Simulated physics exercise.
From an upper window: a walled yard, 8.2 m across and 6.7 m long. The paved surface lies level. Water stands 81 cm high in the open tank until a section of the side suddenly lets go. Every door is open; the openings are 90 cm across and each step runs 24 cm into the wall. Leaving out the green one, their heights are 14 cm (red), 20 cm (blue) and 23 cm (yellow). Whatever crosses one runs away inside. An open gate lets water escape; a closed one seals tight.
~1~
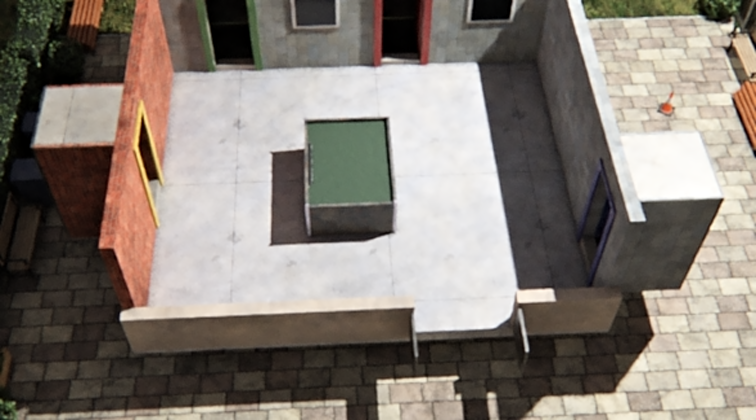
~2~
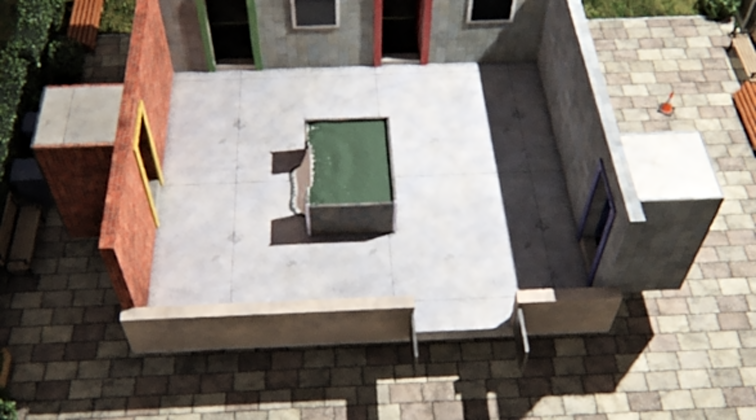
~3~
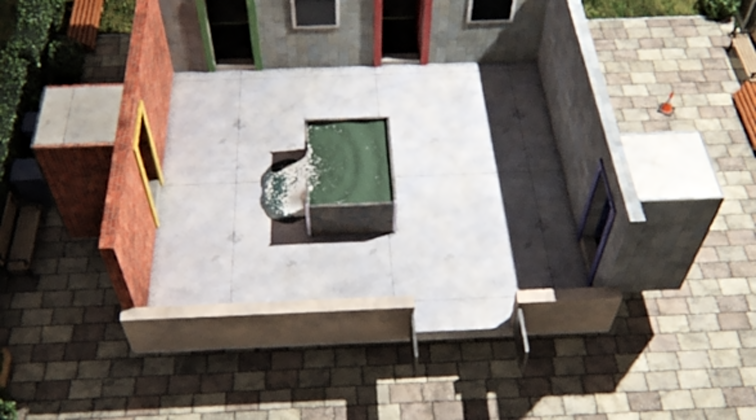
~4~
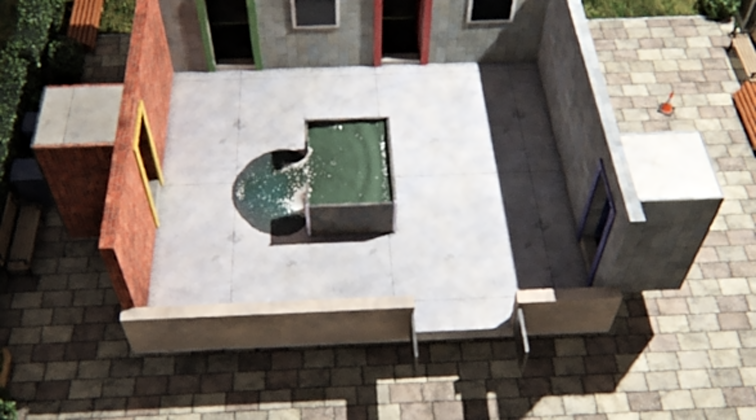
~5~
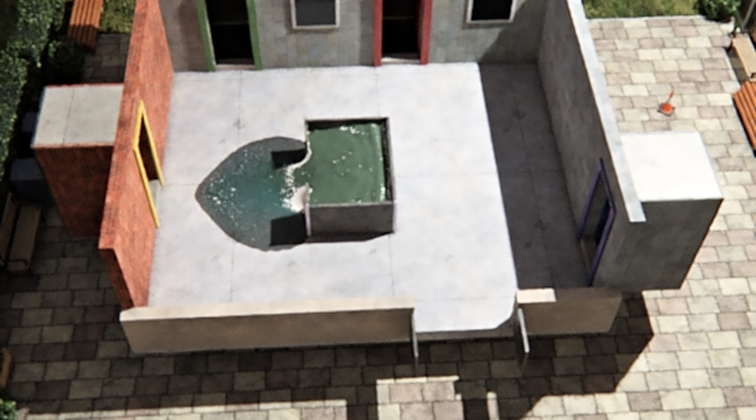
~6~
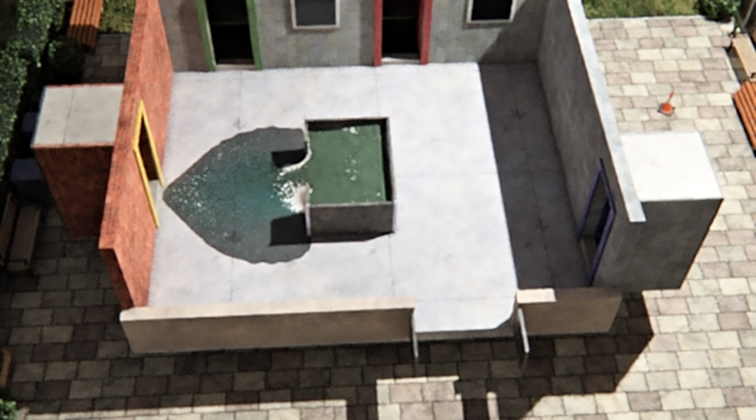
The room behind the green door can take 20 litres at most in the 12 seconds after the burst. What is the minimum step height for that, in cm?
About 11.5 cm.
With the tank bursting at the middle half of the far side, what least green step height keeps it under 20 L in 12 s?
Some 8.5 cm.
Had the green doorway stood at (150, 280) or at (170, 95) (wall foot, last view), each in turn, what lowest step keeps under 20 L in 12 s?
Roughly 15 and 16 cm.
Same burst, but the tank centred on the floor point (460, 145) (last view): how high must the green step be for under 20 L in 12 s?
Then roughly 11.5 cm.
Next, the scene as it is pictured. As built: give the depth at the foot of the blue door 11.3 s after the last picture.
Roughly 7.5 cm deep.
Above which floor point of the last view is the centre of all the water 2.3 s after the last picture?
At about (259, 190).
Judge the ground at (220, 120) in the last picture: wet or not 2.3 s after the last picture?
It is wet.
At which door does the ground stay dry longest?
Last comes the blue one.
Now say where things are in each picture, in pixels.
The first picture shows the open tank at (349, 162) is whole and still, 81 cm deep; the green door at (231, 36) is dry.
In the second picture, the gap is at (309, 180), the front 0.3 m out at (293, 208); the back of the open tank holds 81 cm.
In the third picture, water pours out at (309, 182) and has run 0.9 m, to (266, 207); about 14 cm deep outside, 79 cm at the back.
In the fourth picture, water pours out at (309, 182) and has run 1.5 m, to (236, 198); about 9 cm deep outside, 72 cm at the back.
In the fifth picture, the front is at (200, 197), 2.2 m from the gap at (309, 182); 4.4 m2 of floor is wet, 68 cm left at the back.
In the sixth picture, the front is at (167, 196), 2.9 m from the gap at (309, 182); 6.5 m2 of floor is wet, 68 cm left at the back; the green door at (231, 36), 3.9 m from the gap, is still 2.0 m from the nearest water.
Then, 0.7 s after the last picture water covers 25 % of the floor, deepest (43 cm) near (305, 193); it has not reached the green door.
Then, 2.3 s after the last picture water covers 30 % of the floor, deepest (30 cm) near (146, 332); 14 cm at the green door, 0 litres in over its 14 cm step.
Then, 11.3 s after the last picture water covers 95 % of the floor, deepest (8 cm) near (581, 263); 6 cm at the green door, 7 litres in over its 14 cm step.
At the green door as built, the water peaked near 15 cm, 3.3 s after the last picture.
With a step of 9.5 cm, 39 litres would have come in within the 12 s; with 13 cm, 11 litres. So under 20 litres takes about 11.5 cm.
